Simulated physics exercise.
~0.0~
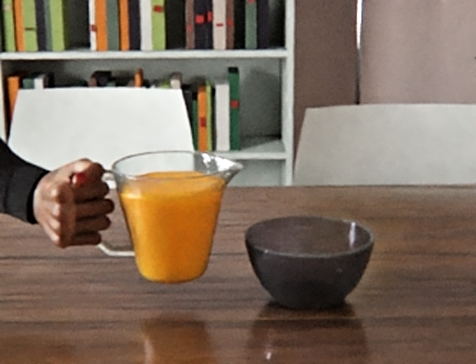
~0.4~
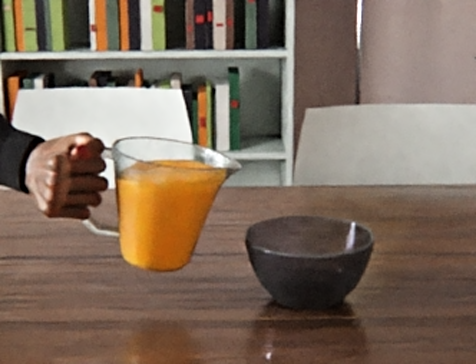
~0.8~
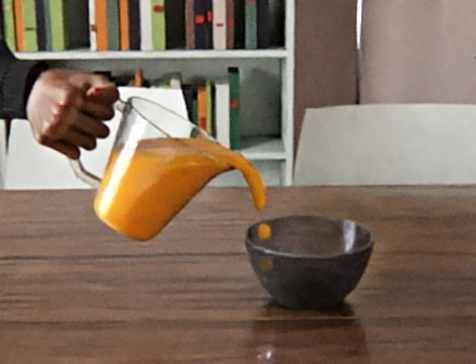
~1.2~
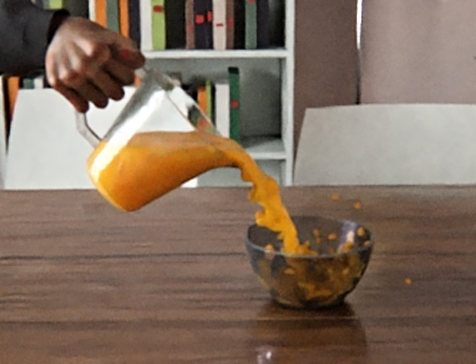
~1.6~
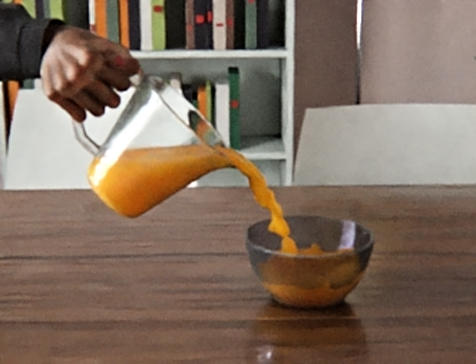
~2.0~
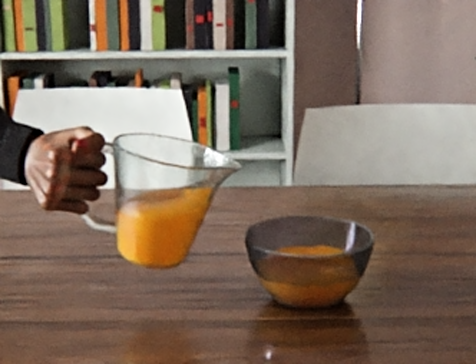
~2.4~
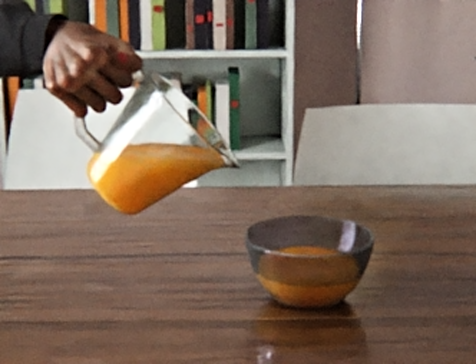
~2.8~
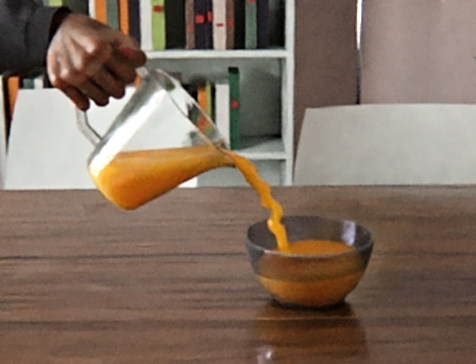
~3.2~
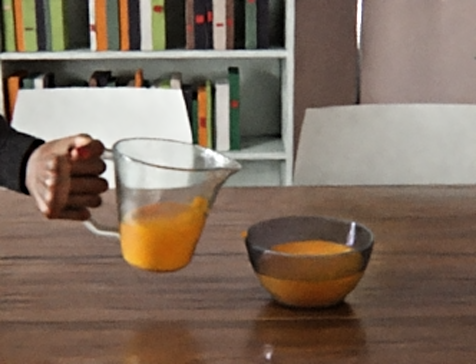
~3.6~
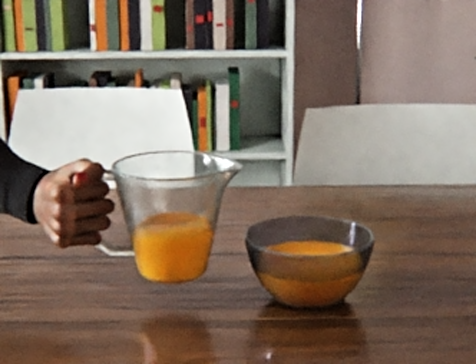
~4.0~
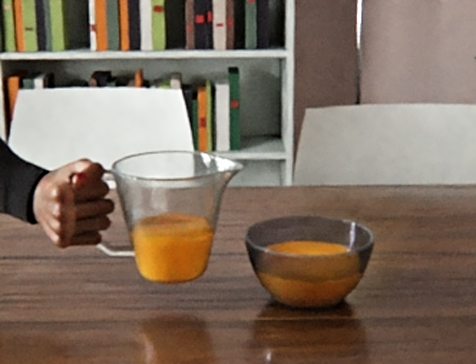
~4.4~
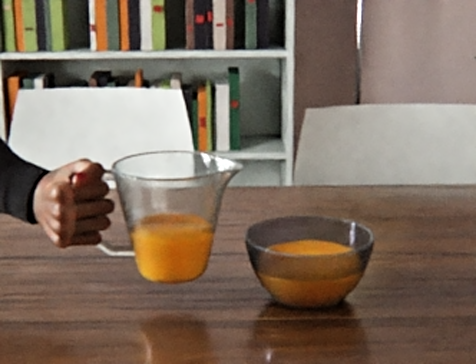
A hand tilting a glass jug twice, pouring orange juice into a dark bowl, then holding it level, both partly filled.
